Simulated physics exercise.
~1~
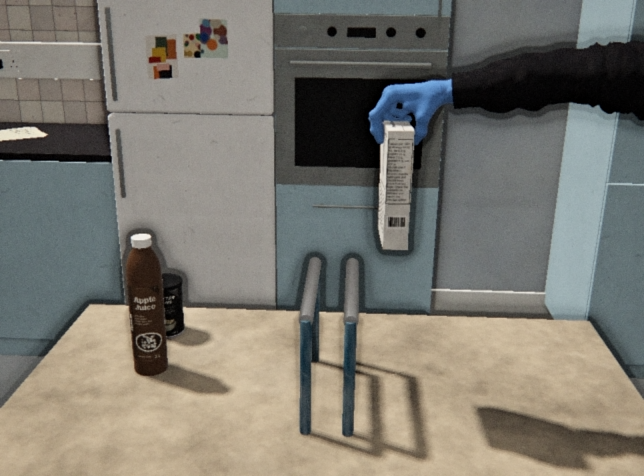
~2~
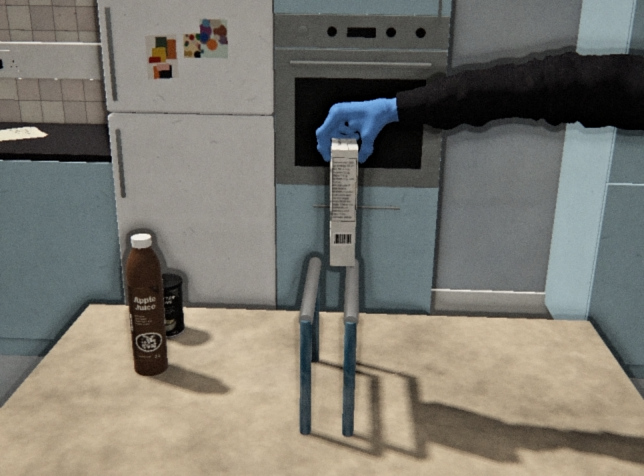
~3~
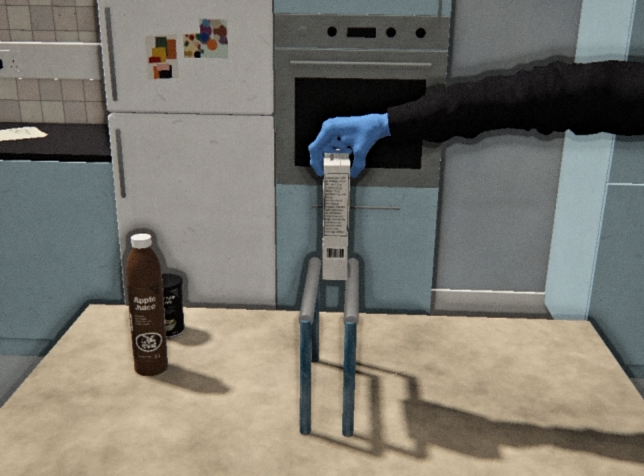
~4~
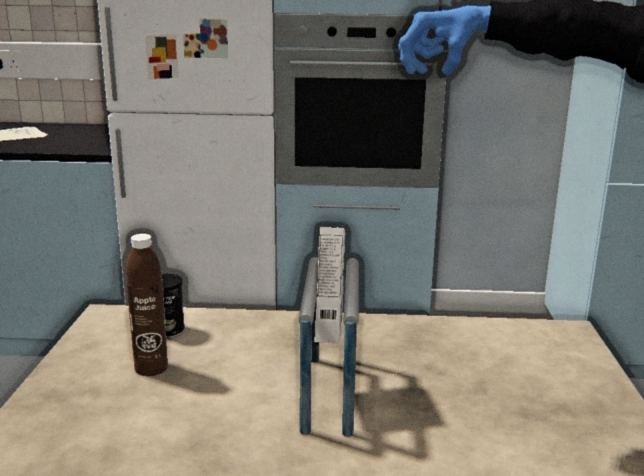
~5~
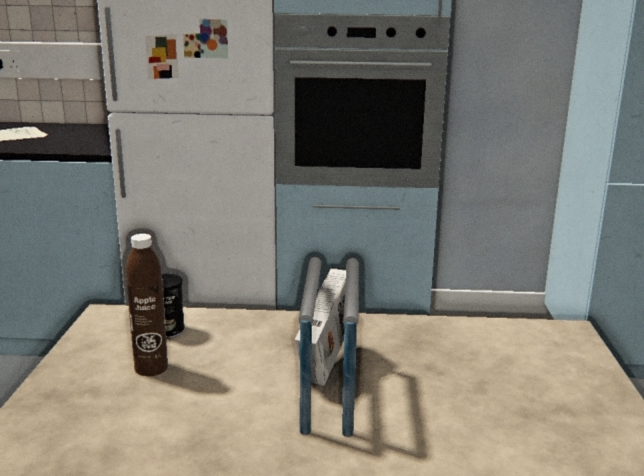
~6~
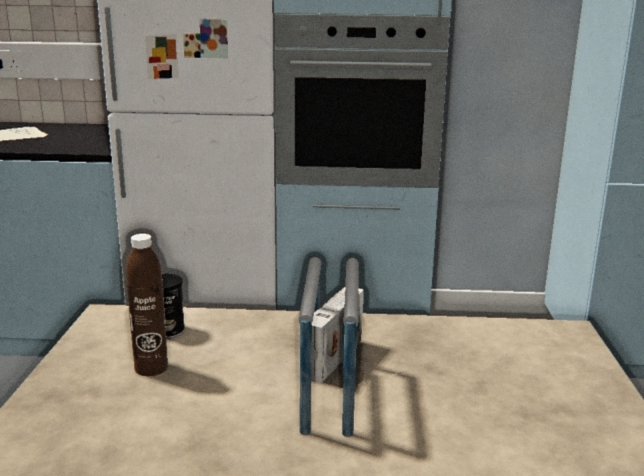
Blue-gloved hand lowering a white packet over two parallel rails and letting go, the packet dropping between them and toppling onto its side.
